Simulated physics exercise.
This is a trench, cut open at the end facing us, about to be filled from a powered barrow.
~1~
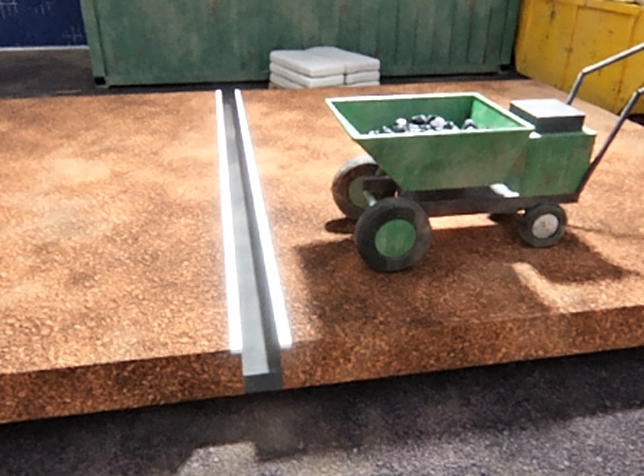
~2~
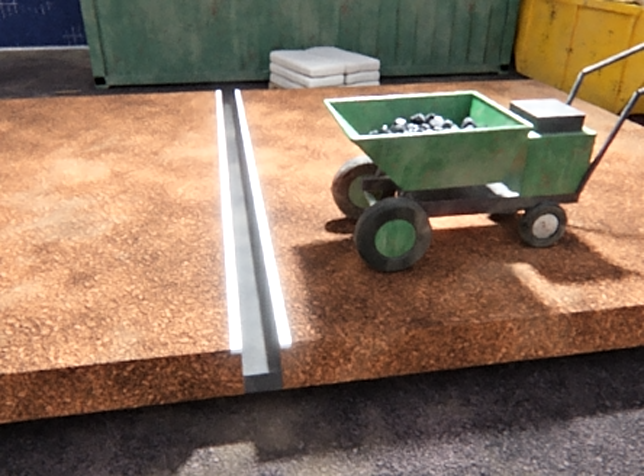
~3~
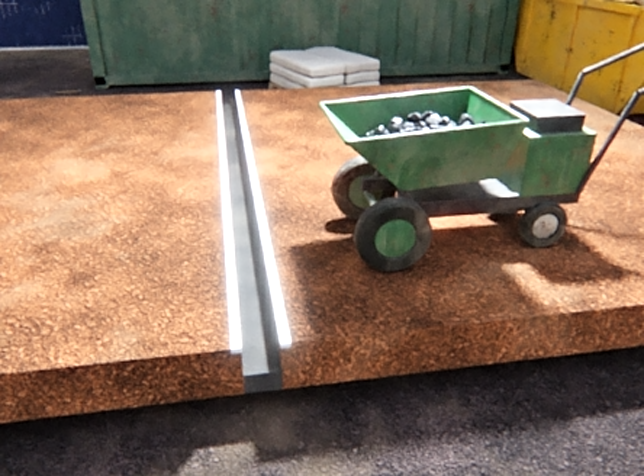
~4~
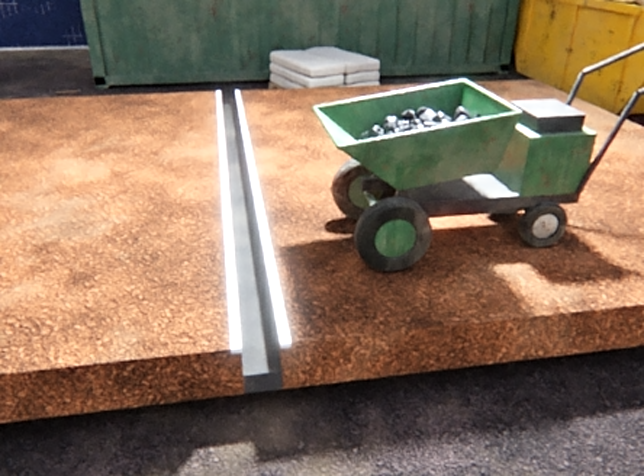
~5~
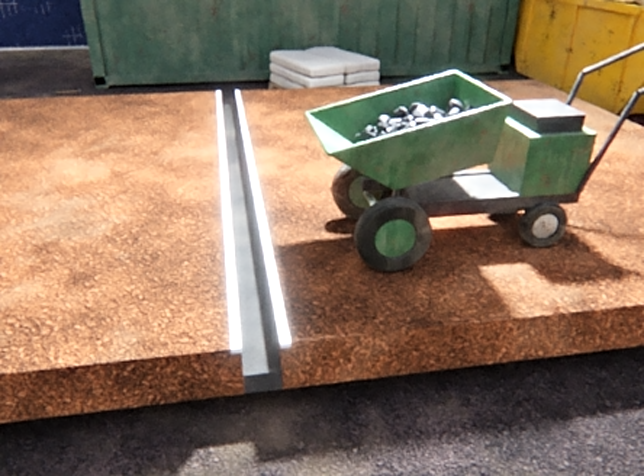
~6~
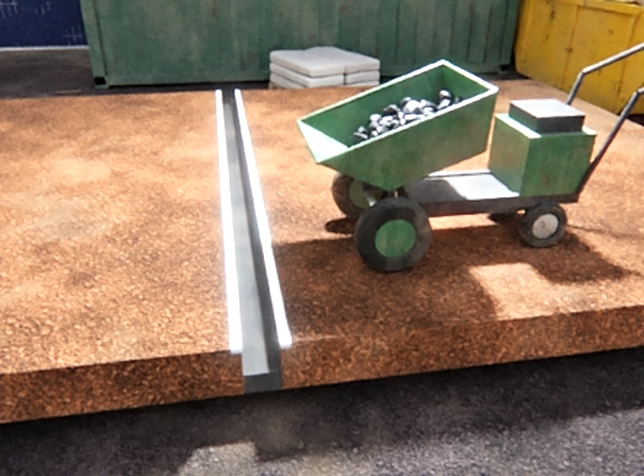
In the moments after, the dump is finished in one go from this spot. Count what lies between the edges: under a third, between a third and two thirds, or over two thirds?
In the trench: Between a third and two thirds.
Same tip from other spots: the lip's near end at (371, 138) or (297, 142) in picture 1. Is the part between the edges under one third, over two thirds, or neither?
One: The middle third. Two: Under a third.
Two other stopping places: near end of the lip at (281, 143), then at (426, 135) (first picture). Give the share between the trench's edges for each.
Roughly 0 per cent, and 20 per cent.
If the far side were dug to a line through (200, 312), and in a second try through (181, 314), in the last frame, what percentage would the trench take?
The first gives 90 %, the second 90 %.
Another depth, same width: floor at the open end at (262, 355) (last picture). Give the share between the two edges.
Close to 40 per cent.
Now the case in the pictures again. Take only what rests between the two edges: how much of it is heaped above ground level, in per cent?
Close to 20 per cent.
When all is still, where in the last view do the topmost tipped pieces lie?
Near (246, 237).
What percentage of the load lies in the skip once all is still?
Roughly 20 in a hundred.
Soon, skip tipped steeply; all in the skip.
A while on, skip tipped right over; most in the skip; a stray few short of the trench; about a quarter in or heaped over the trench; a stray few beyond it.
Towards the end, skip tipped right over; about a quarter in the skip; a small part short of the trench; about half in or heaped over the trench; about a quarter beyond it.
Finally, skip tipped right over; about a quarter in the skip; a small part short of the trench; about half in or heaped over the trench; about a quarter beyond it.
